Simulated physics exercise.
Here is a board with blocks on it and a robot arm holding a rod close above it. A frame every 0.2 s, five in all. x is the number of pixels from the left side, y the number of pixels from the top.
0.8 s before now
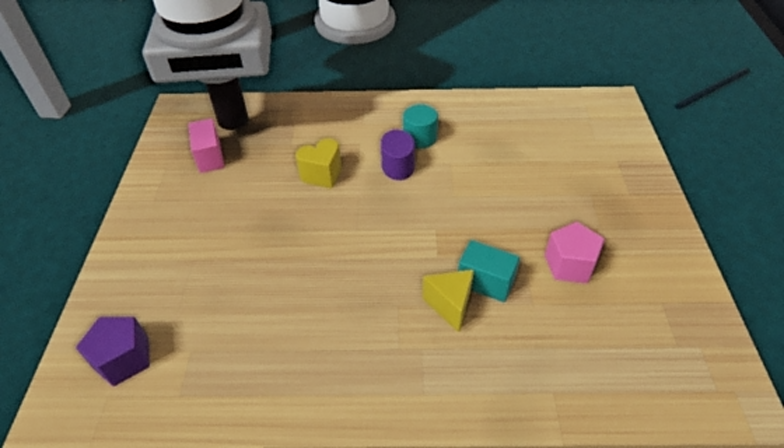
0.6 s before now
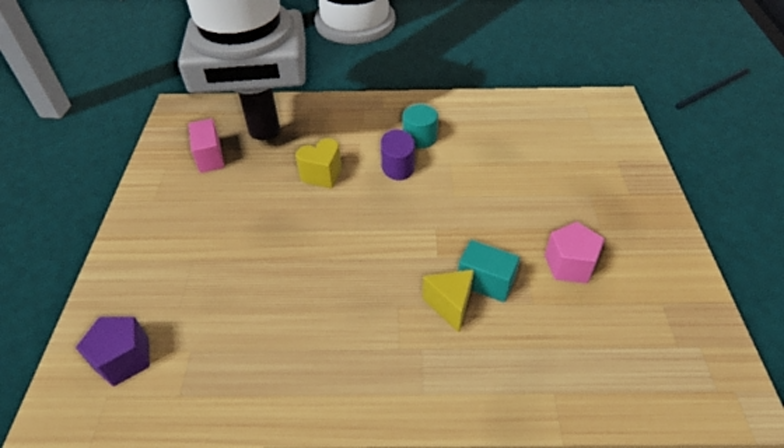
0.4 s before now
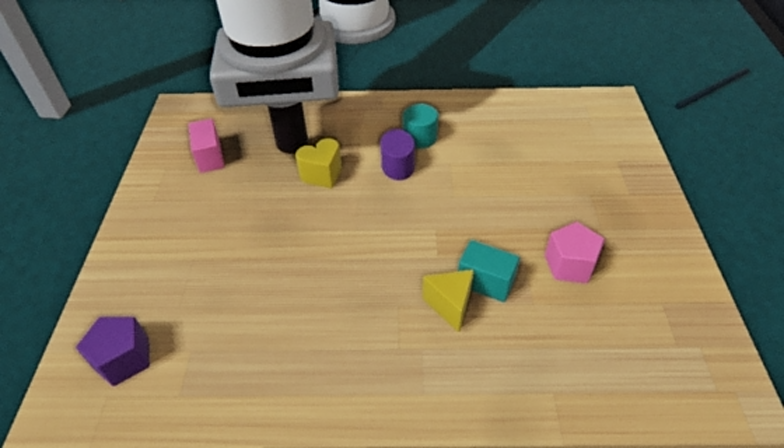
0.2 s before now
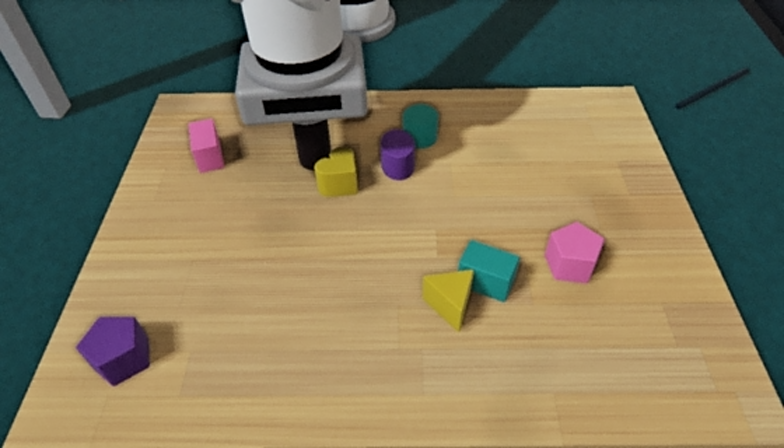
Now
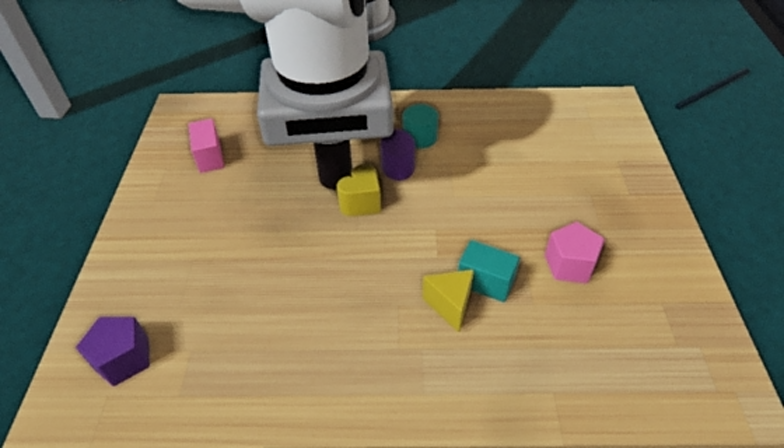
On a light wooden board scattered with colourful blocks, a robot arm holds a dark rod near the pink block at the upper left. The rod moves right and slightly down through open space to the yellow heart, then pushes it a short way down and right, while the other blocks stay still.
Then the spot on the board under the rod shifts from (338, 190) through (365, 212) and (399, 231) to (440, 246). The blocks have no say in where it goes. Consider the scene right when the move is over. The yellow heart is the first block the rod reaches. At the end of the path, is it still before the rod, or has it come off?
Expect to find it ahead of the rod.
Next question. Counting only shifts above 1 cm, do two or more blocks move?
Yes, that is how it ends up.
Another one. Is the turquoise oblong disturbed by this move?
That block will leave its spot.
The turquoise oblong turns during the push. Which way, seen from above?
Top view: Clockwise.
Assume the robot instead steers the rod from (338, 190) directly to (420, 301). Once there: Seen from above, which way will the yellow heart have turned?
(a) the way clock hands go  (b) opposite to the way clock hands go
Correct choice: B.
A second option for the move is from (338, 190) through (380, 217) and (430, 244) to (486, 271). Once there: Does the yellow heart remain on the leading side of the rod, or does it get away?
Ahead.
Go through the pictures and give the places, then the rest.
The first frame shows tip of the rod (233, 121), middles of tops, yellow heart (319, 151), purple oval (398, 142), turquoise oblong (490, 259).
The second frame shows rod (265, 131), nothing pushed.
The third frame shows rod (292, 143), nothing pushed.
The fourth frame shows rod (316, 160), yellow heart (337, 161).
The fifth frame shows rod (336, 178), yellow heart (360, 179), purple oval (398, 142), turquoise oblong (490, 259).
What follows on the original path. One third of the way, rod (364, 200); yellow heart (391, 202).
Two thirds of the way, rod (399, 220); yellow heart (428, 223).
At the end, rod (441, 235); yellow heart (472, 239); purple oval unmoved; turquoise oblong (511, 272), turned 20° clockwise.
